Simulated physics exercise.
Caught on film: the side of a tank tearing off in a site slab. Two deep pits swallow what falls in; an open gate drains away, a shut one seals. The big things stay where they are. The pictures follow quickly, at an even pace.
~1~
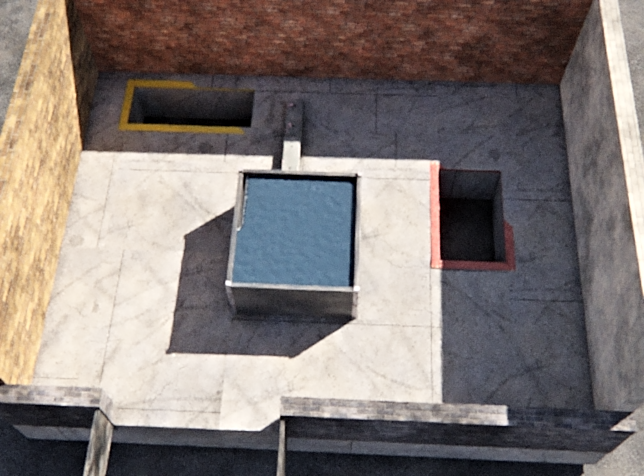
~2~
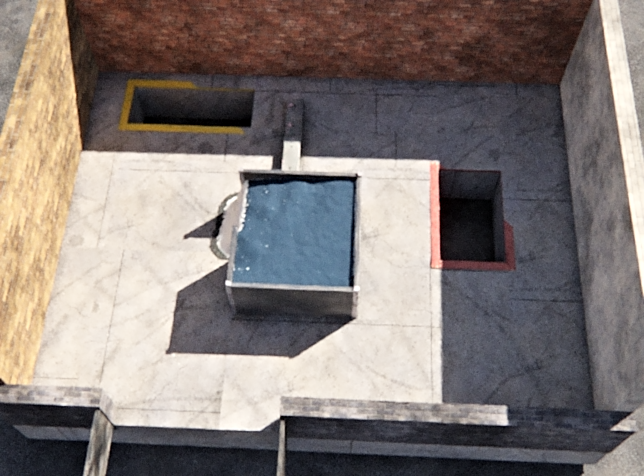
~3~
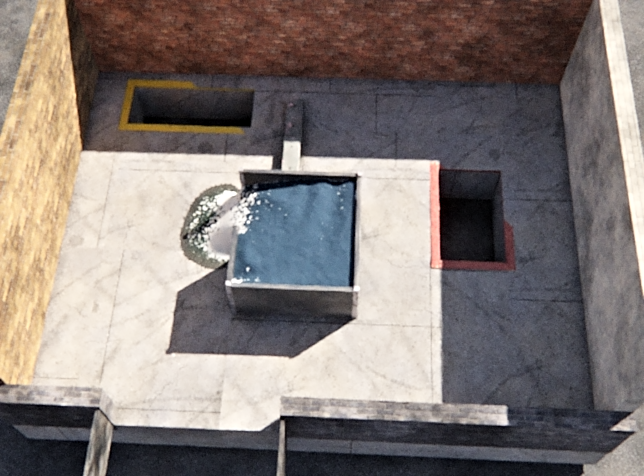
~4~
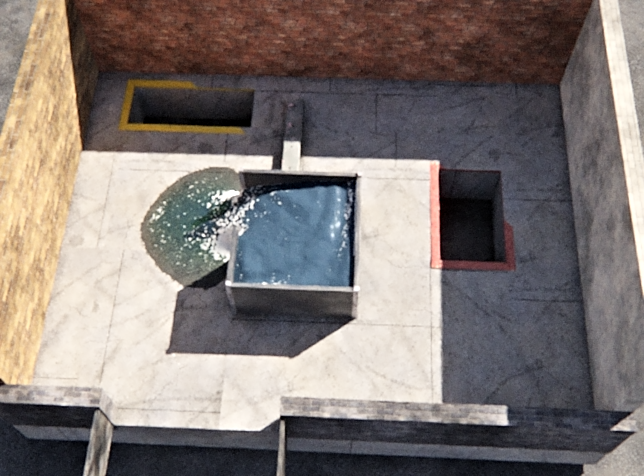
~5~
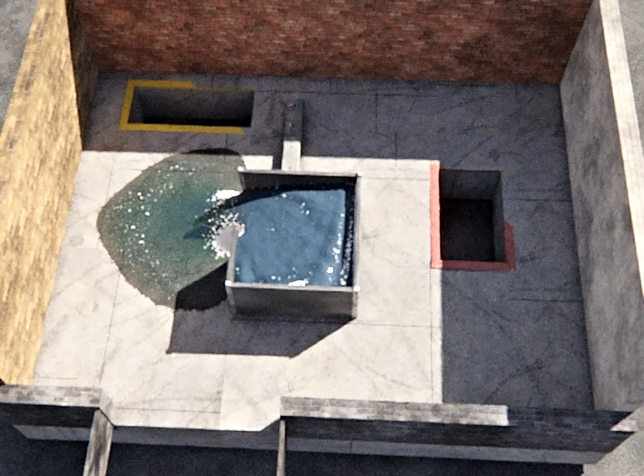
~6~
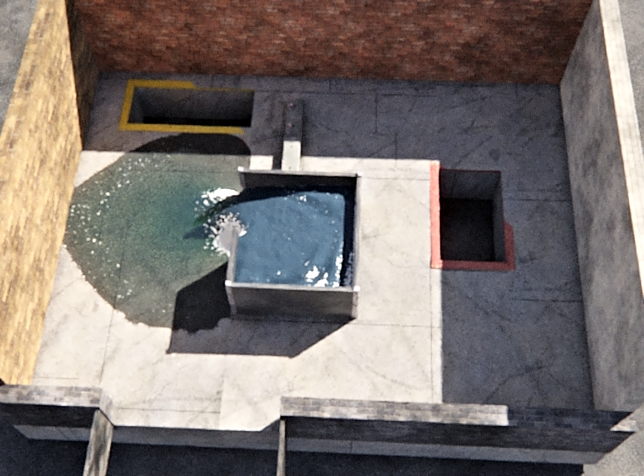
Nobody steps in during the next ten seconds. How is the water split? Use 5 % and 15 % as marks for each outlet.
The gate takes between 5 and 15 %; the yellow pit takes more than 15 %; the red pit takes less than 5 %.
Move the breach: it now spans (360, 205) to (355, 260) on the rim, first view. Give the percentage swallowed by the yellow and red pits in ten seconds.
Roughly, in per cent: Yellow 0, red 50.
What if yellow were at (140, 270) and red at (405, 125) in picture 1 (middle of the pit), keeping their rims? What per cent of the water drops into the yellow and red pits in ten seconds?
In per cent: Yellow 50, red 8.
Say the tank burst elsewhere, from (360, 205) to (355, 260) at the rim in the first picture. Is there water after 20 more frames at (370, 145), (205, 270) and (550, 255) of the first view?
In turn: Free of water, not flooded, under water.
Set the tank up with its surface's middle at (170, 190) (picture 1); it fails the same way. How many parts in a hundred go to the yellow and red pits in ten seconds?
Roughly, in per cent: Yellow 45, red 0.
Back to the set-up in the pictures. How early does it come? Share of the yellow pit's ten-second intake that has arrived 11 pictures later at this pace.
Close to 10 %.
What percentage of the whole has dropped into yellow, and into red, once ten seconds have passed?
Roughly 38 per cent, then 0 per cent.
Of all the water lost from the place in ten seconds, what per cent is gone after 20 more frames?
About 30 per cent.
A moment on, water covers 25 % of the floor; the gate 0 %, the yellow pit 1 %, the red pit 0 %.
Next, water covers 25 % of the floor; the gate 0 %, the yellow pit 4 %, the red pit 0 %.
Then, water covers 40 % of the floor; the gate 1 %, the yellow pit 15 %, the red pit 0 %.
Later, water covers 50 % of the floor; the gate 5 %, the yellow pit 28 %, the red pit 0 %.
In the end, water covers 60 % of the floor; the gate 10 %, the yellow pit 38 %, the red pit 0 %.
